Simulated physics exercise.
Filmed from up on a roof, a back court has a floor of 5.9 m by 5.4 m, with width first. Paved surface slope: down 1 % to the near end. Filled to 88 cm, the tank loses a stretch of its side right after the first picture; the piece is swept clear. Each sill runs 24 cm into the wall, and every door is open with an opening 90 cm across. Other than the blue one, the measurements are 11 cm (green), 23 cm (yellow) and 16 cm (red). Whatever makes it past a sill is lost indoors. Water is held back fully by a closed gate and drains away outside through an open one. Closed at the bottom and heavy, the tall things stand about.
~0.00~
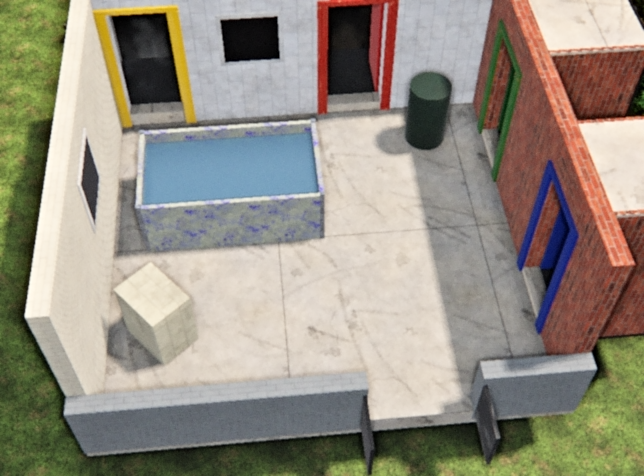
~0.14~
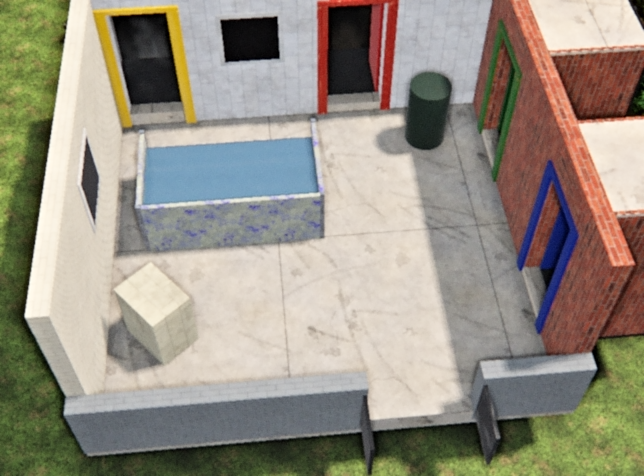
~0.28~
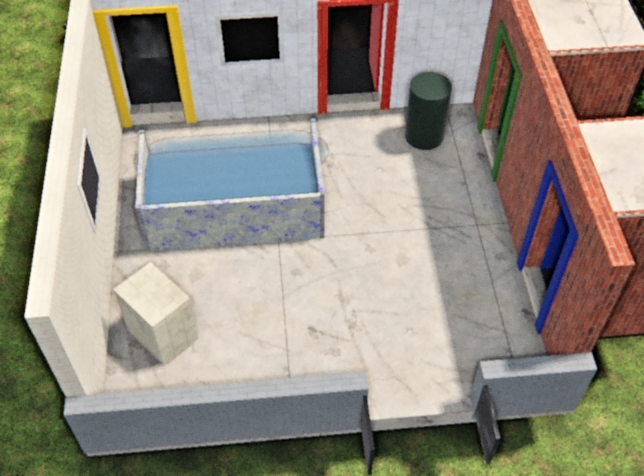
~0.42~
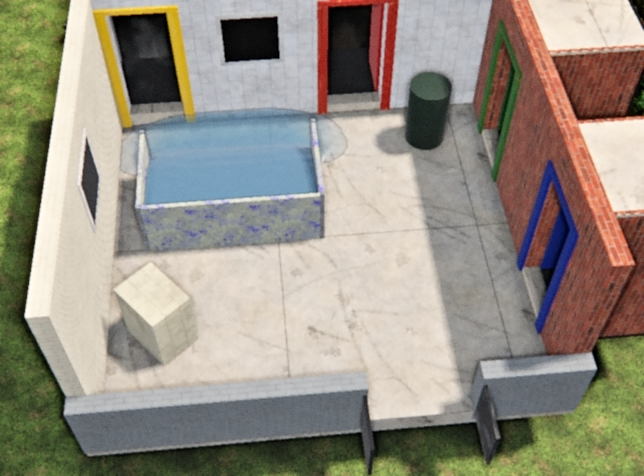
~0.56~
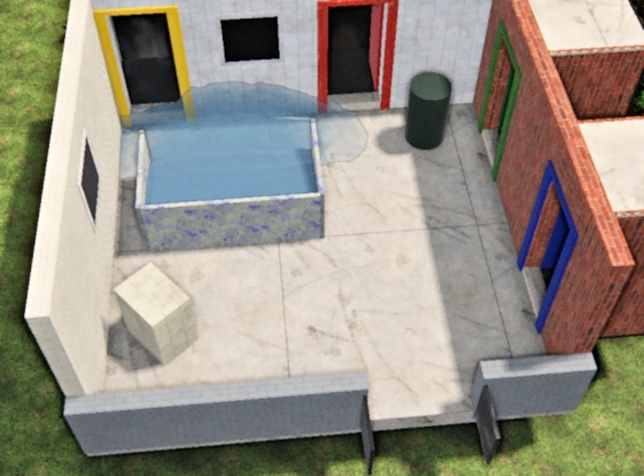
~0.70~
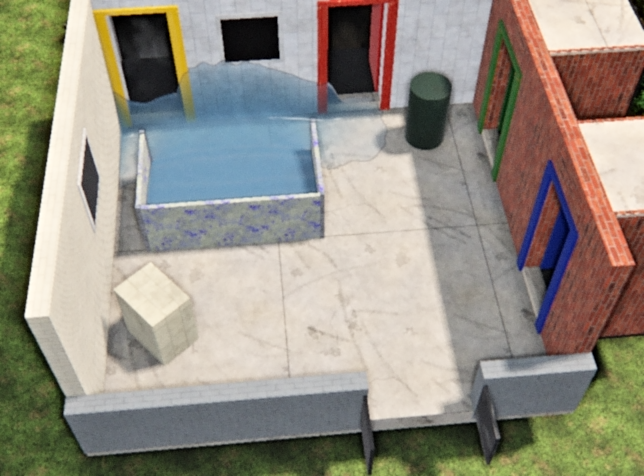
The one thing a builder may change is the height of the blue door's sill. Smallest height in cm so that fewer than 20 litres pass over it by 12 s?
I would say 10 cm.
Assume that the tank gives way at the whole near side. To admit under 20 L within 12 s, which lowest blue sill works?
With that break, close to 16 cm.
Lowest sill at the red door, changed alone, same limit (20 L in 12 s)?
For the red door, about 17 cm.
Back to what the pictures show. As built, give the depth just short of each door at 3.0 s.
Lab note, depth in cm: Green 11; blue 11; yellow 23; red 12.
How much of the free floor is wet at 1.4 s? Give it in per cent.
20 %.
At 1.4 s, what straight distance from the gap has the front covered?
Roughly 4.2 metres.
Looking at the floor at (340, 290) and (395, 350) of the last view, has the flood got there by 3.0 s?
Note: Point one not yet reached; point two not yet reached.
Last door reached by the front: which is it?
The answer is the blue door.
After 1.4 s water covers 20 % of the floor, deepest (61 cm) near (123, 133); it has not reached the blue door.
After 3.0 s water covers 55 % of the floor, deepest (38 cm) near (103, 426); 11 cm at the blue door, 0 litres in over its 9 cm sill.
After 12.0 s water covers 95 % of the floor, deepest (14 cm) near (108, 352); 9 cm at the blue door, 28 litres in over its 9 cm sill.
At the blue door as built, the water arrived by 2.7 s and peaked near 12 cm at 7.6 s.
With a sill of 8 cm, 41 litres would have come in within the 12 s; with 11 cm, 11 litres. So under 20 litres takes about 10 cm.
